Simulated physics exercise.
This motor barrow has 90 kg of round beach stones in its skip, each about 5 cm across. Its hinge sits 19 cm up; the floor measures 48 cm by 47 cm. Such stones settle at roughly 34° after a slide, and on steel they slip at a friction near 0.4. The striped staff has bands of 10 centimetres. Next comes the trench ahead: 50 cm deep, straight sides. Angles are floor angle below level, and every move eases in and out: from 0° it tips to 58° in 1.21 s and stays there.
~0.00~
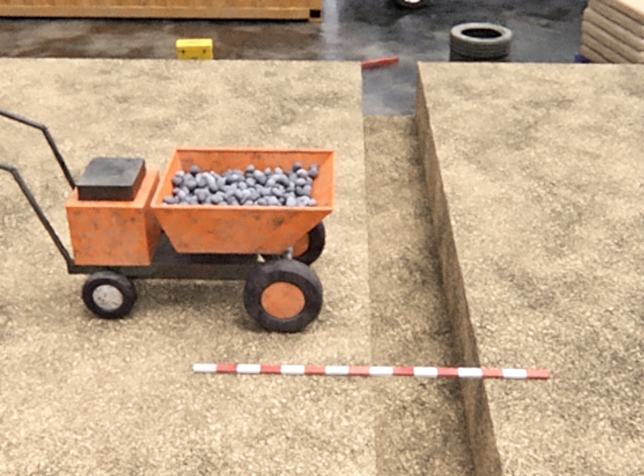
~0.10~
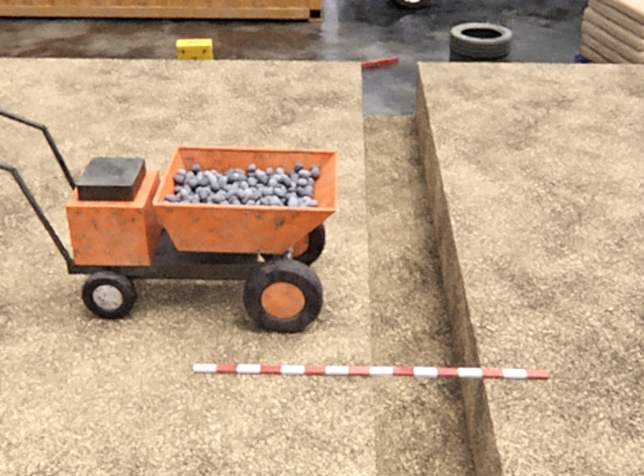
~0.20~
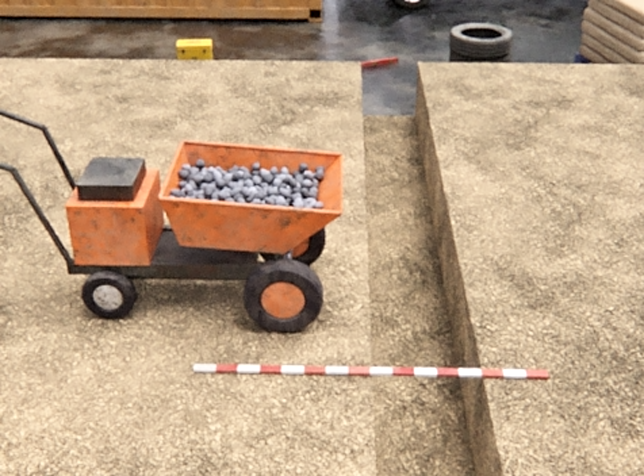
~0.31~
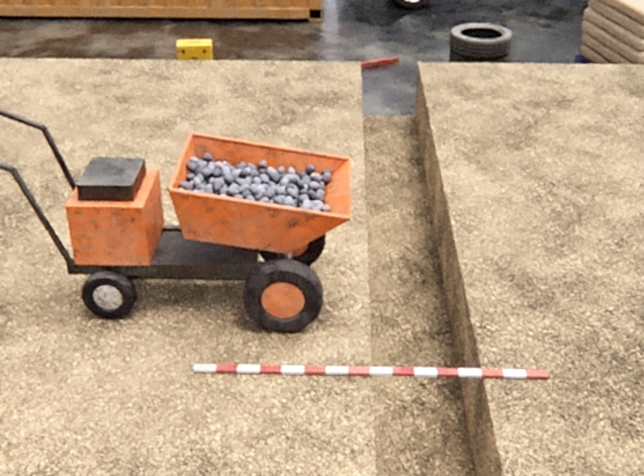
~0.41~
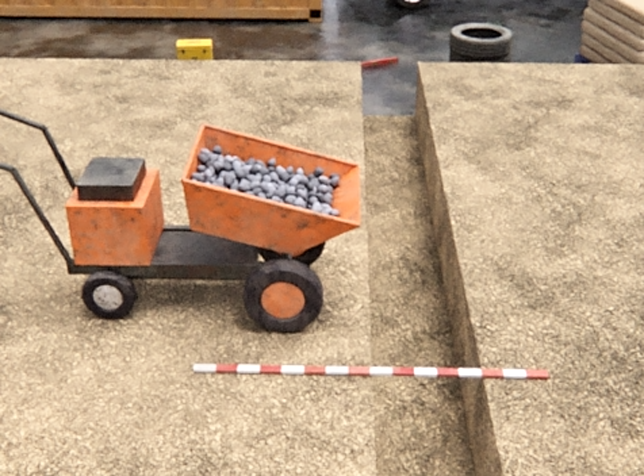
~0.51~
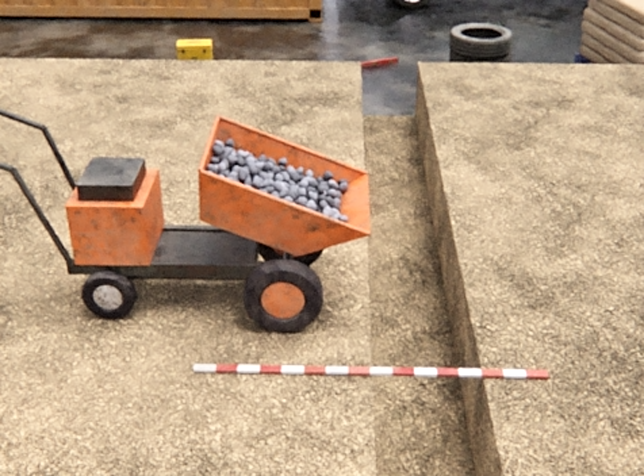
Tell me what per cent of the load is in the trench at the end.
Some 98 per cent.
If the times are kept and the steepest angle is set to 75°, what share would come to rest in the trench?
Then roughly 100 percent.
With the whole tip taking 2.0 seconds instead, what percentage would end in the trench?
Then some 100 per cent would.
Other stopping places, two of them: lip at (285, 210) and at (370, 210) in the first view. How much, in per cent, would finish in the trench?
Roughly 100 in a hundred, then 70 in a hundred.
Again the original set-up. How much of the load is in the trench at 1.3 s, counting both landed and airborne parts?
About 20 per cent by then.
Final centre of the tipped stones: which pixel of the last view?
I'd point to around (425, 367).
After 0.9 s the floor is at 49°; 100 % in the skip; the foremost stones are at (376, 242).
After 1.3 s the floor is at 58°; 78 % in the skip, 22 % in the trench; the foremost stones are at (451, 315).
After 1.7 s the floor is at 58°; 41 % in the skip, 57 % in the trench, 2 % past the trench; the foremost stones are at (499, 291).
After 3.6 s the floor is at 58°; 0 % in the skip, 98 % in the trench, 2 % past the trench; the foremost stones are at (540, 288).
